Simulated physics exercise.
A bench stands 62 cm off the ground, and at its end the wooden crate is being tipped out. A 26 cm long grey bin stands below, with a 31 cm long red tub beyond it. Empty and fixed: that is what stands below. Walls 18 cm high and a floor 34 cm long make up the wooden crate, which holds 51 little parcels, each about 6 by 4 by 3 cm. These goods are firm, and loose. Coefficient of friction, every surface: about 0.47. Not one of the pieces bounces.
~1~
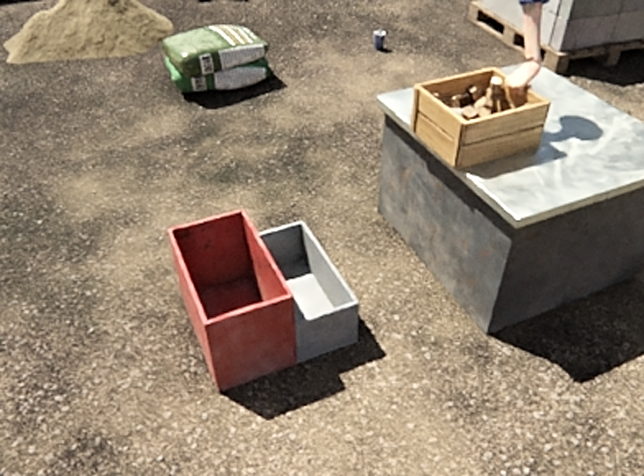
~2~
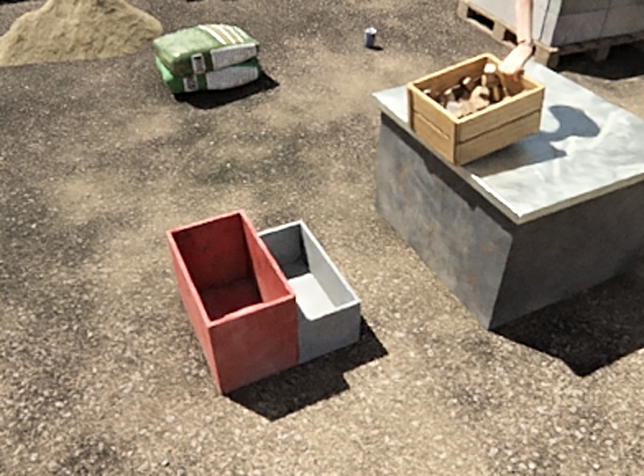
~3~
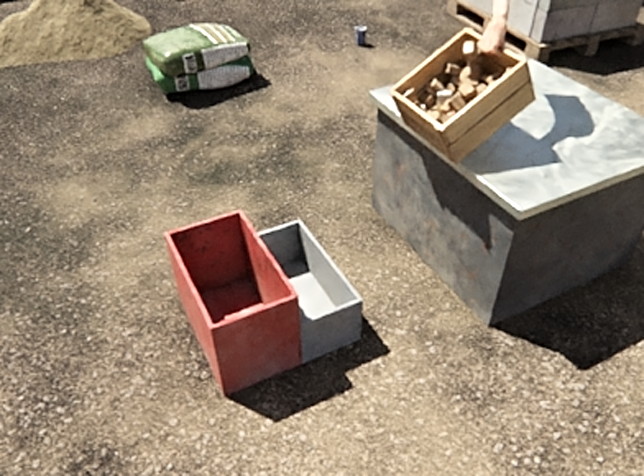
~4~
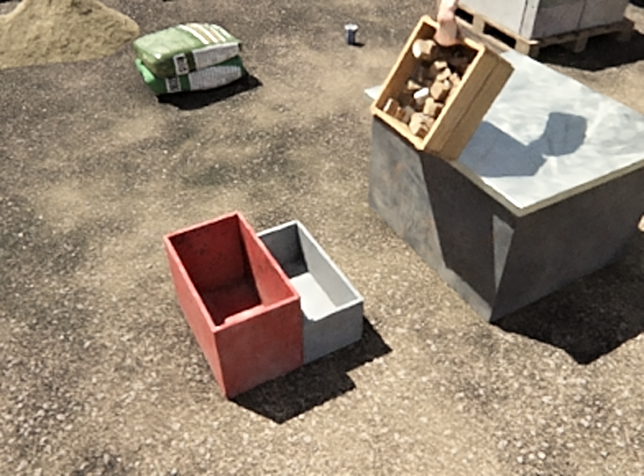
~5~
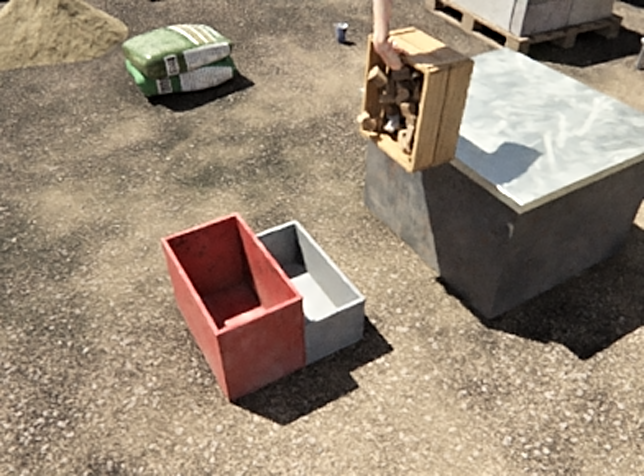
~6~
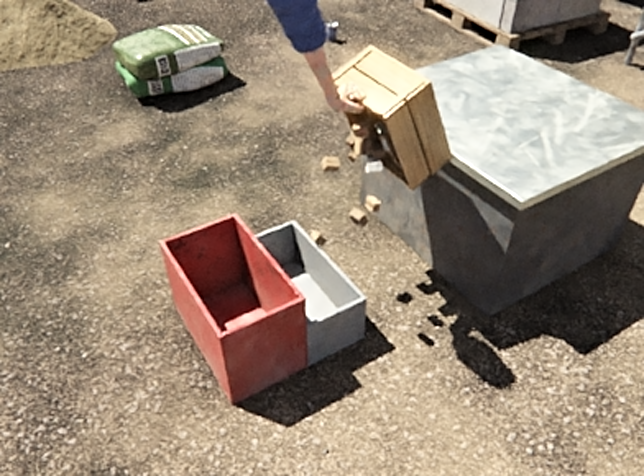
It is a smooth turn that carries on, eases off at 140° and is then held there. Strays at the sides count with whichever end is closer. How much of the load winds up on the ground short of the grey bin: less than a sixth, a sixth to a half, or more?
More than half of the little parcels end on the ground short of the grey bin.
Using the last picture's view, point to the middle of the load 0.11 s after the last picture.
I'd put the middle close to (379, 159) in the last view.
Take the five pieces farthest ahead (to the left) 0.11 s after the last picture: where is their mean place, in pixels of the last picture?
About (328, 252).
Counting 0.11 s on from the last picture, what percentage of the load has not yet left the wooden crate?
Roughly 65 percent.
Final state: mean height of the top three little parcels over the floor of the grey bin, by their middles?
I'd put it near 2 cm.
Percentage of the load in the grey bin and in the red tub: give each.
My estimate is some 10 per cent, then some 0 per cent.
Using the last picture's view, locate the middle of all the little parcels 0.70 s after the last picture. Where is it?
The middle lies close to (344, 279).
Then, 0.11 s after the last picture, tilt 127°; 33 still in the wooden crate, 2 in the grey bin and 16 in the air.
Then, 0.25 s after the last picture, tilt 138°; 13 still in the wooden crate, 4 in the grey bin, 7 on the ground short of the grey bin and 27 in the air.
Then, 0.45 s after the last picture, tilt 140°; 5 in the grey bin, 34 on the ground short of the grey bin and 12 in the air.
Final count (0.70 s after the last picture), 5 in the grey bin and 46 on the ground short of the grey bin. Asked share, 46 of 51, 90 per cent.
